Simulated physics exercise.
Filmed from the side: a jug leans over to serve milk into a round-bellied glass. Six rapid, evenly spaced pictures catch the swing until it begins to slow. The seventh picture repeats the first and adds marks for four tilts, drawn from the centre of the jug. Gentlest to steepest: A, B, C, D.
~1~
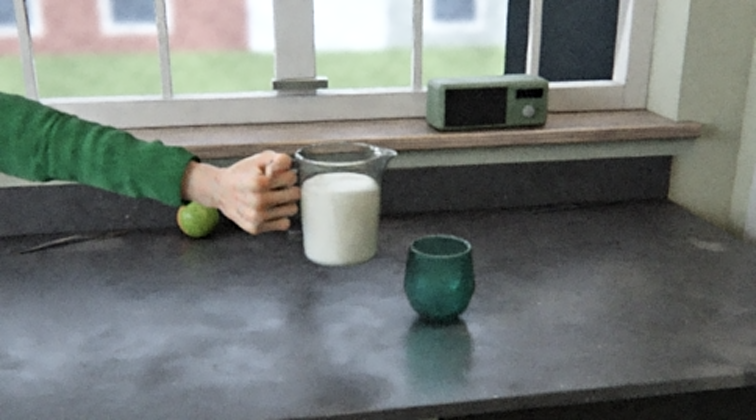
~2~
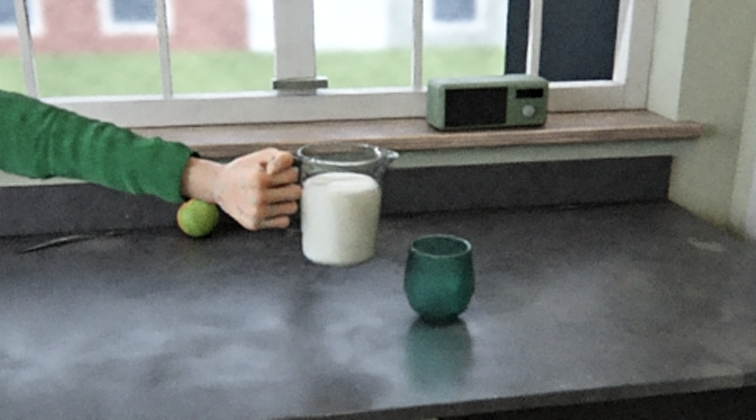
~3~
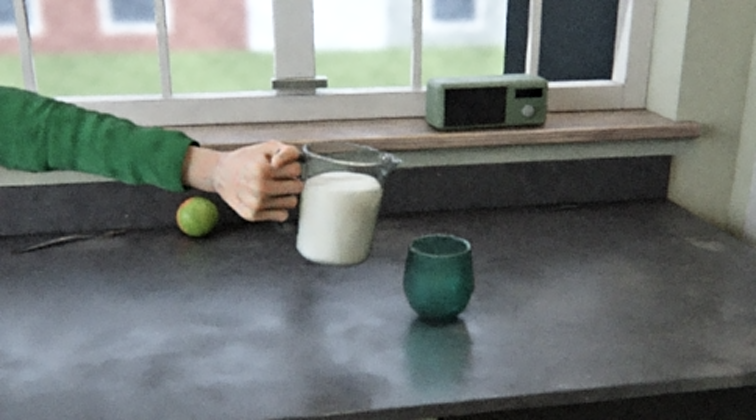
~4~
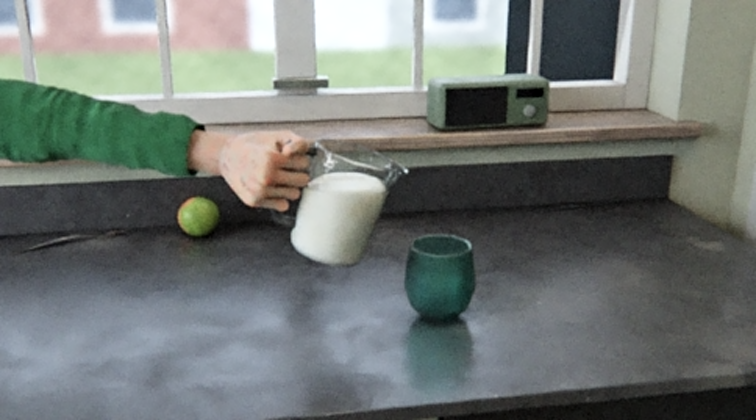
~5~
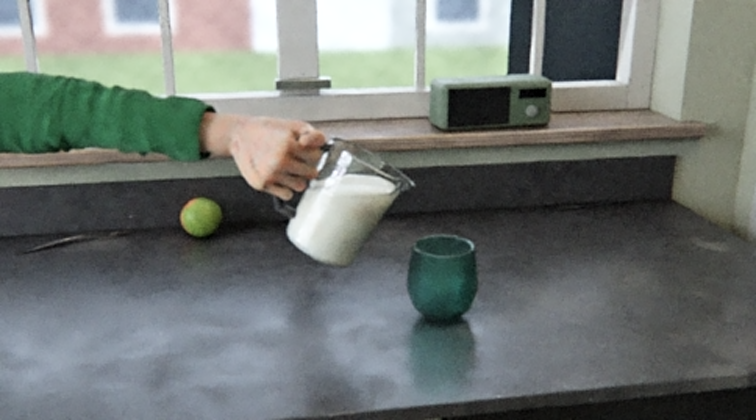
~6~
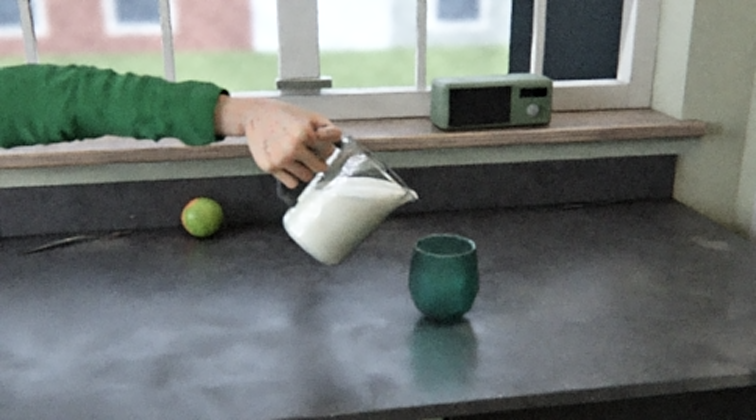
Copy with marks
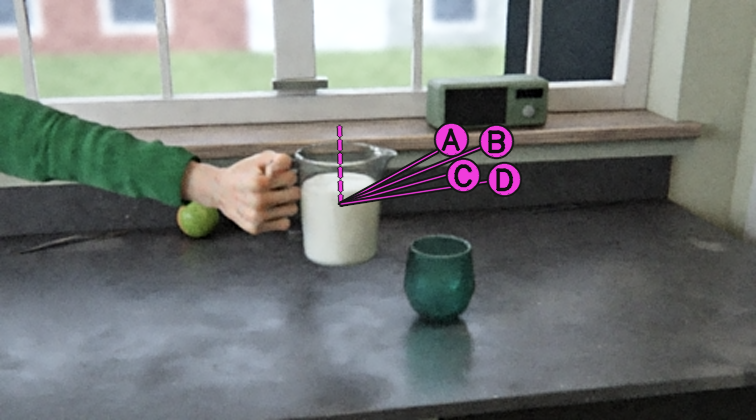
To begin with, a hand in a green sleeve holds a glass jug of milk upright above a dark counter, to the left of a round-bellied green glass. The hand then tilts the jug rightward, slightly at first and then steeply, and the milk slants toward the lip while the glass remains empty.
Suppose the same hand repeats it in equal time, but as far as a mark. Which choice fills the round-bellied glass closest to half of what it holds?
Use mark A.
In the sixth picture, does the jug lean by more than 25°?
Yes, it does.
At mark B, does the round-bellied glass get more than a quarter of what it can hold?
Yes, clearly.
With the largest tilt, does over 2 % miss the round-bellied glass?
Yes.
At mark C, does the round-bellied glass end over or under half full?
Over half.
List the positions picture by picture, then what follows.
The first frame shows upright, lip at (394, 153); rim of the round-bellied glass round (440, 245); nothing has left yet.
The second frame shows tipped about 2°, lip at (396, 155); nothing has left yet.
The third frame shows tipped about 8°, lip at (400, 160); nothing has left yet.
The fourth frame shows tipped about 18°, lip at (407, 170); nothing has left yet.
The fifth frame shows tipped about 30°, lip at (414, 184); nothing has left yet.
The sixth frame shows tipped about 42°, lip at (417, 199); nothing has left yet.
In magenta, A at (437, 151); B at (480, 147); C at (445, 175); D at (487, 181).
For mark A, the round-bellied glass ends with about 48 % of what it can hold.
For mark B, the round-bellied glass ends with about 67 % of what it can hold.
For mark C, the round-bellied glass ends with about 85 % of what it can hold.
For mark D, the round-bellied glass ends with about 78 % of what it can hold; 18 % of the milk is spilt.
